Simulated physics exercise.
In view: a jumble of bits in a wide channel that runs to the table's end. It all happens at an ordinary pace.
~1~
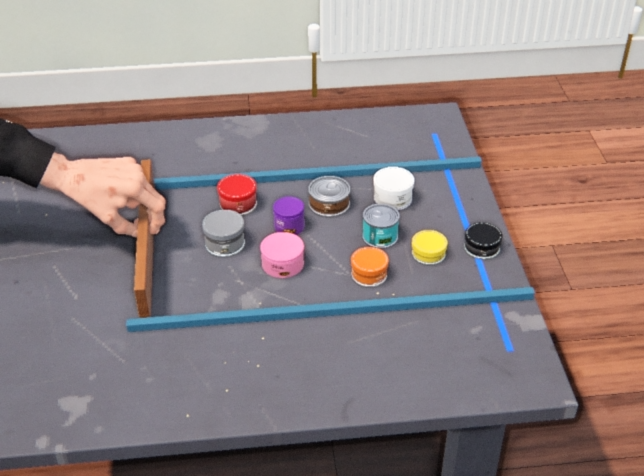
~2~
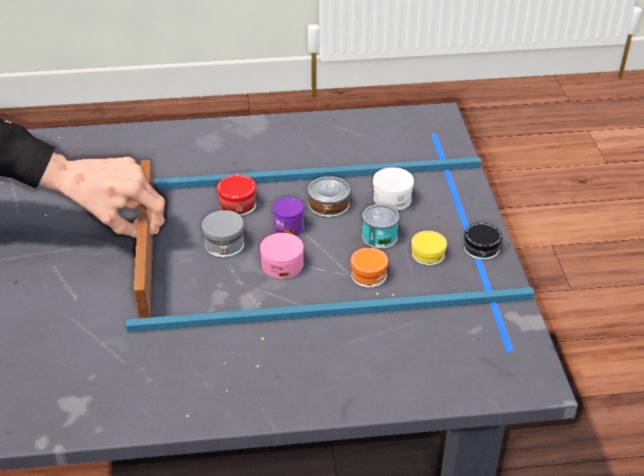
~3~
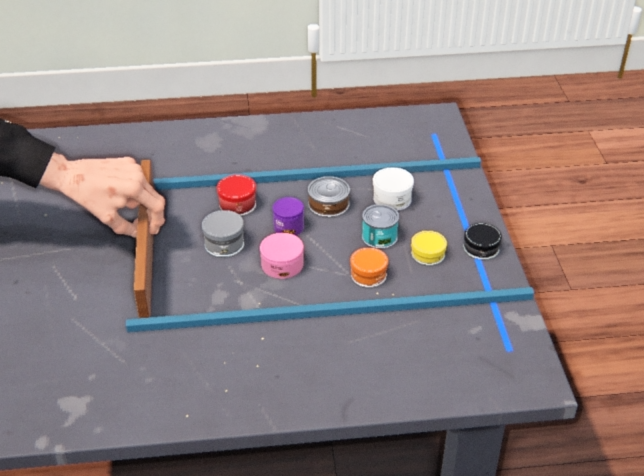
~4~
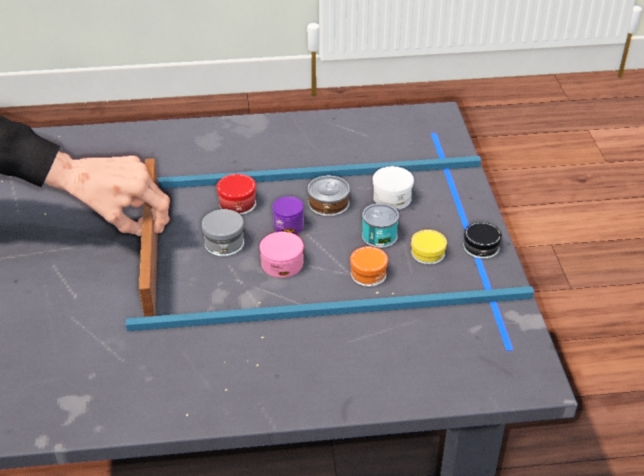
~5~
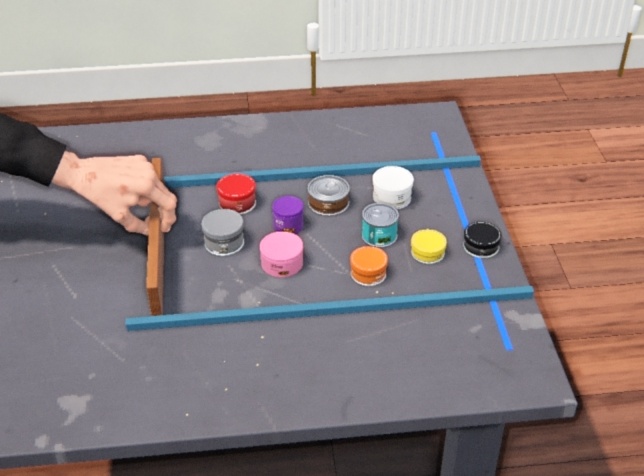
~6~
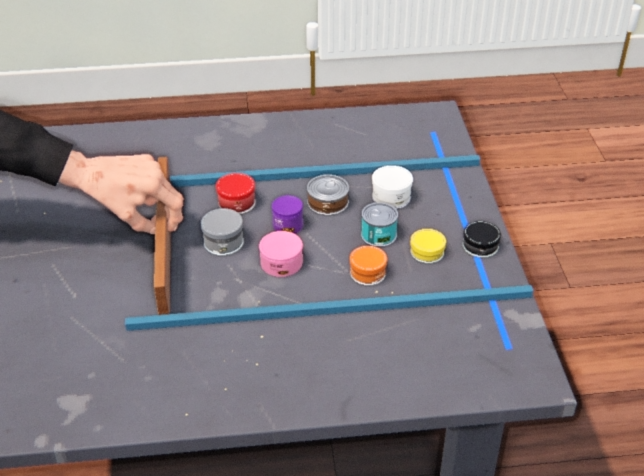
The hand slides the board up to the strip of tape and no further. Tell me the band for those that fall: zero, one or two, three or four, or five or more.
The number that fall off is five or more.
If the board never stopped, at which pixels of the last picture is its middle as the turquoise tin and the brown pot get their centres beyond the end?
About (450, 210), and (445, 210) for the other.
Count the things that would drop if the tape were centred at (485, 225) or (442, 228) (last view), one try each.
The counts: 5 and 1.
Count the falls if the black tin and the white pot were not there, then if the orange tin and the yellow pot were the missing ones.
First 3, then 4.
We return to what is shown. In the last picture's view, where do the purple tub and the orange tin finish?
The purple tub stops around (472, 191); the orange tin around (502, 268).
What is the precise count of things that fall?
Fallen: 5.
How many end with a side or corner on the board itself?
It touches 5.
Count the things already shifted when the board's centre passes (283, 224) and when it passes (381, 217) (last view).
First 5, then 9.
Early on, none off yet; black tin at rest near (481, 240); yellow pot at rest near (428, 247); white pot at rest near (392, 188).
A while later, none off yet; black tin at rest near (481, 240); yellow pot at rest near (428, 247); white pot travelled about its own width near (428, 188).
Further along, none off yet; black tin travelled about its own width near (508, 237); yellow pot travelled about its own width near (479, 248); white pot travelled well along near (479, 192).
Finally, the number that fall off is five or more; lost, brown pot, turquoise tin, white pot, yellow pot and black tin.
